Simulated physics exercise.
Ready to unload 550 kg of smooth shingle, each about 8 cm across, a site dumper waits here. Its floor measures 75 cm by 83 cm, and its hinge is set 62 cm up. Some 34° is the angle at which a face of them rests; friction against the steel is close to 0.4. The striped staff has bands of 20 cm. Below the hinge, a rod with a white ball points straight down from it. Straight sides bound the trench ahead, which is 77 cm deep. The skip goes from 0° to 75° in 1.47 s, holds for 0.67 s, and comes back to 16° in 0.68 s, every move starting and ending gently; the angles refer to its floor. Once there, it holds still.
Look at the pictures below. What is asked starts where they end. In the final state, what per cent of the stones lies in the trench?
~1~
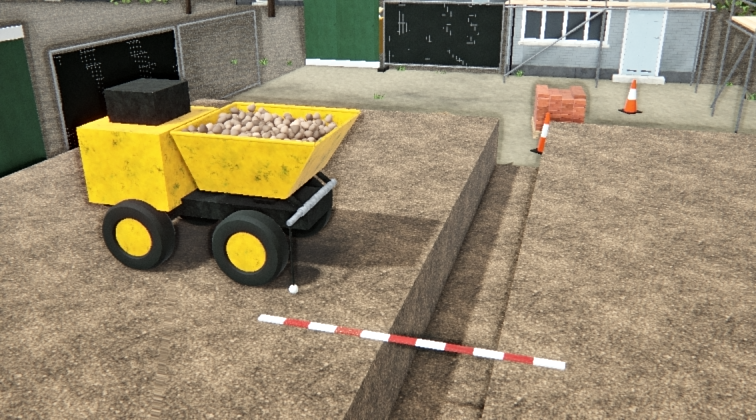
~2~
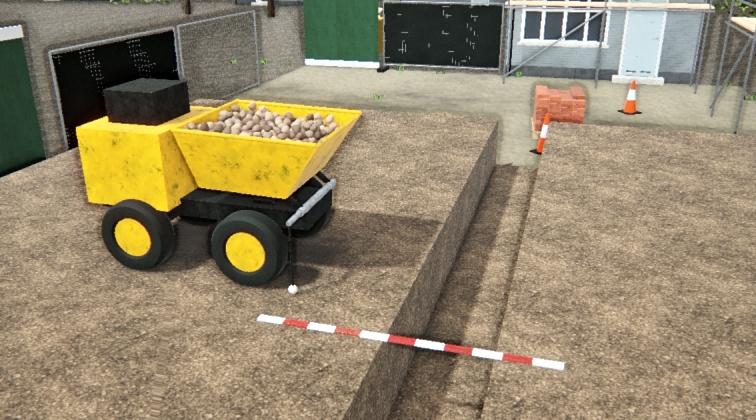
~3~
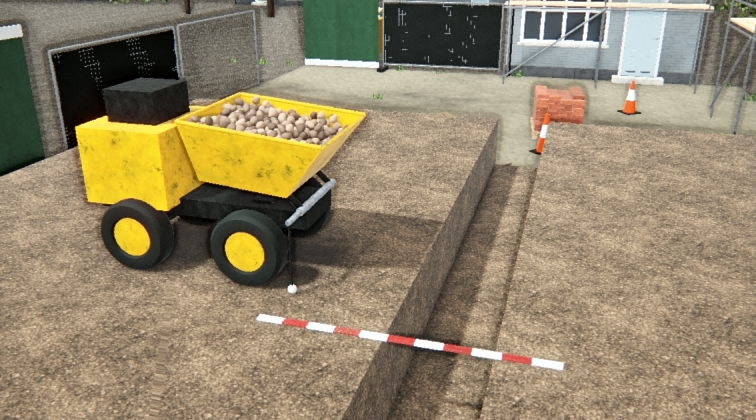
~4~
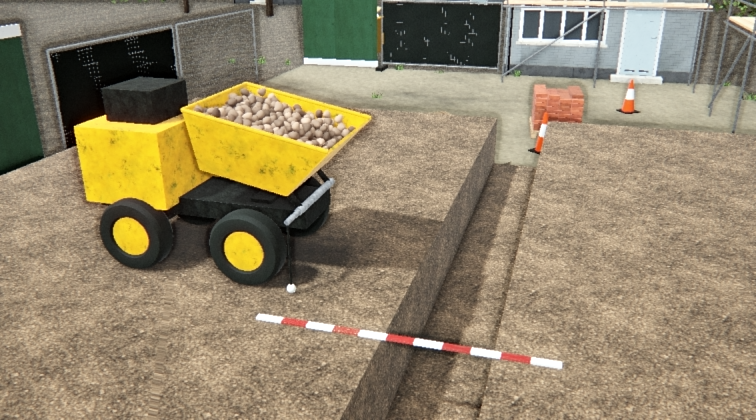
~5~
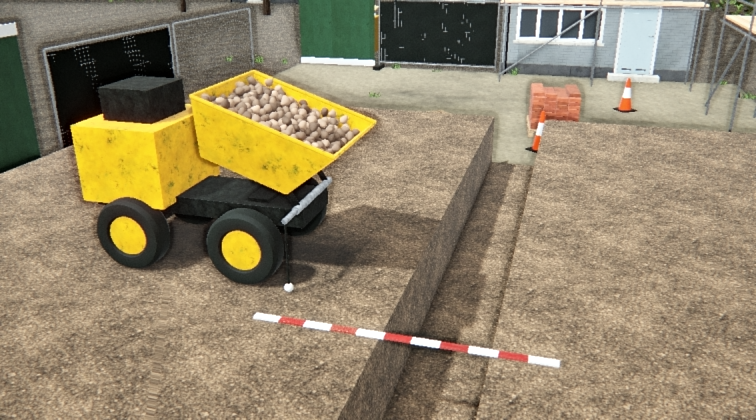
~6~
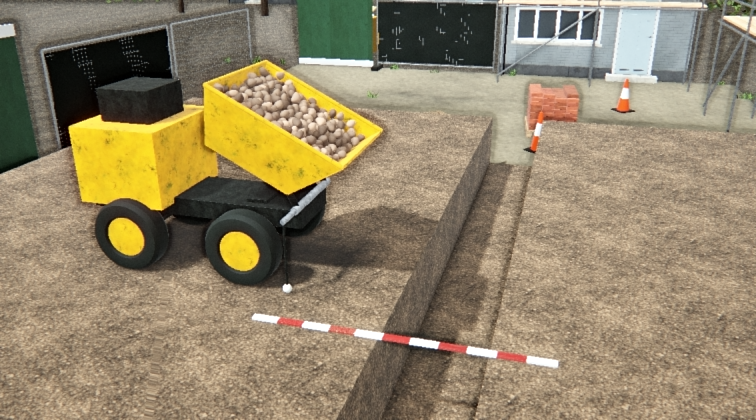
Roughly 95 per cent lies there.
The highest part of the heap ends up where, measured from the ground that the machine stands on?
Some 8 cm above that level.
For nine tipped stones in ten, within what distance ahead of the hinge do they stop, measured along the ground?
Roughly 160 centimetres ahead of it along the ground.
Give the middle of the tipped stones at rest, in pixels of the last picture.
Somewhere around (458, 352) in the last picture.
A little later the floor is at 63°; 99 % in the skip, 1 % short of the trench; the foremost stones are at (391, 192).
Then the floor is at 75°; 56 % in the skip, 5 % short of the trench, 39 % in the trench; the foremost stones are at (480, 329).
Later still the floor is at 16°; 3 % in the skip, 3 % short of the trench, 94 % in the trench; the foremost stones are at (494, 358).
In the end the floor is at 16°; 3 % in the skip, 3 % short of the trench, 94 % in the trench; the foremost stones are at (496, 349).
